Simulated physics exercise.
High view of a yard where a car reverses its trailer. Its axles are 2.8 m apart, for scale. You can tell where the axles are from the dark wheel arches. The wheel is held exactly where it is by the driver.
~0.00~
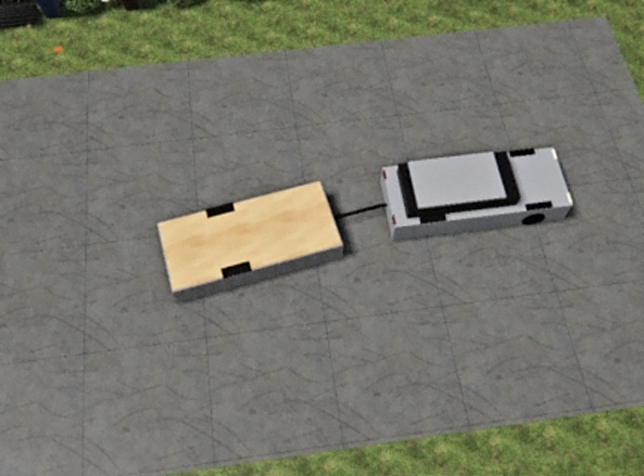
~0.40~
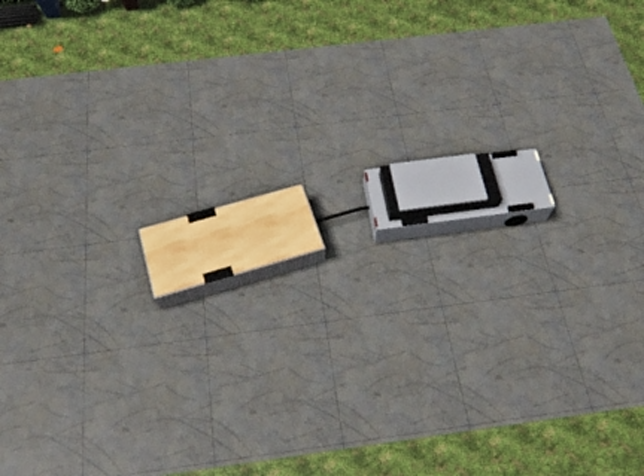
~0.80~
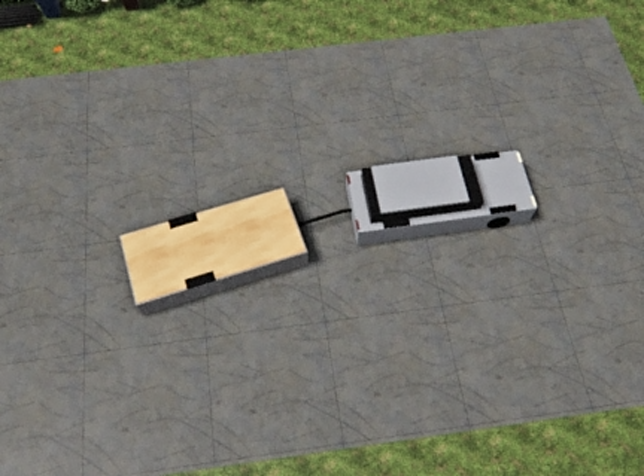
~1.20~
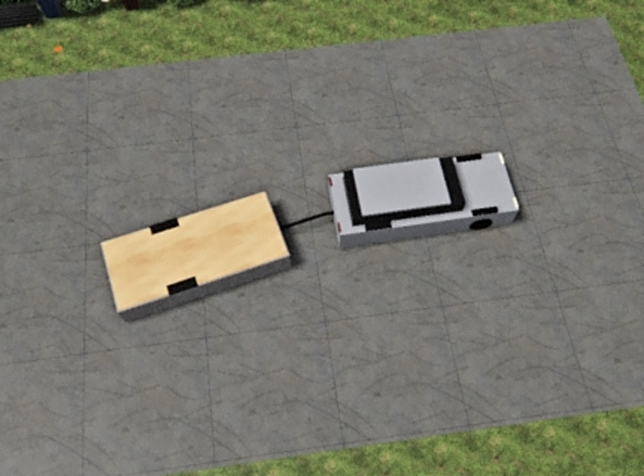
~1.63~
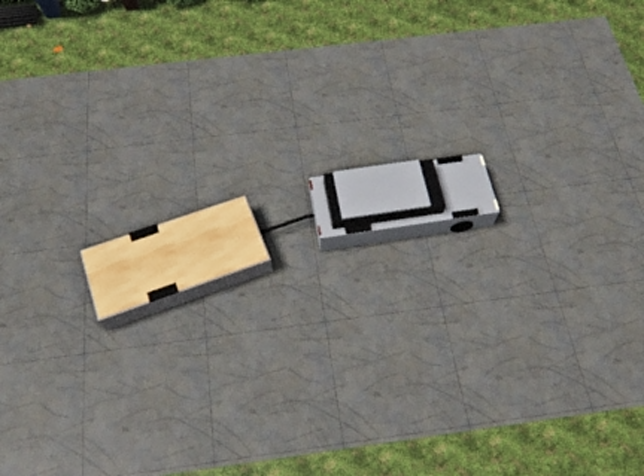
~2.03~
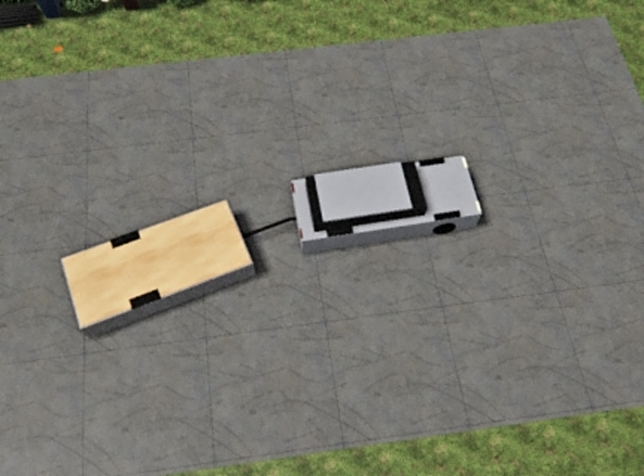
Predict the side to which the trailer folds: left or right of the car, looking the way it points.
Relative to the car, the trailer finishes on its right side.
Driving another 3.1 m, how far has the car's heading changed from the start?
It has turned about 4°.
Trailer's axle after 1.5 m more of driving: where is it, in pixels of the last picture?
Around (77, 292).
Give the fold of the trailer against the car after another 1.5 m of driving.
Fold: About 15°, toward the car's right.
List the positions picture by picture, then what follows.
The first picture shows car's middle (482, 177), trailer's axle (228, 239); tail 9° to the car's right; front wheels 2° right.
The second picture shows car's middle (464, 179), trailer's axle (210, 244); tail 10° to the car's right.
The third picture shows car's middle (445, 181), trailer's axle (191, 250); tail 10° to the car's right.
The fourth picture shows car's middle (427, 183), trailer's axle (173, 255); tail 11° to the car's right.
The fifth picture shows car's middle (407, 186), trailer's axle (153, 262); tail 12° to the car's right.
The sixth picture shows car's middle (389, 188), trailer's axle (135, 268); tail 13° to the car's right.
After 3.3 s, the tail is 17° to the car's right, the car has turned 3° and the trailer's axle is at (77, 292) of the last picture.
After 4.6 s, the tail is 23° to the car's right, the car has turned 4° and the trailer's axle is at (20, 322) of the last picture.
After 5.9 s, the tail is 32° to the car's right, the car has turned 5° and the trailer's axle is out of the picture.
After 7.2 s, the tail is 44° to the car's right, the car has turned 6° and the trailer's axle is out of the picture.
After 8.5 s, the tail is 60° to the car's right, the car has turned 7° and the trailer's axle is out of the picture; it has jack-knifed.
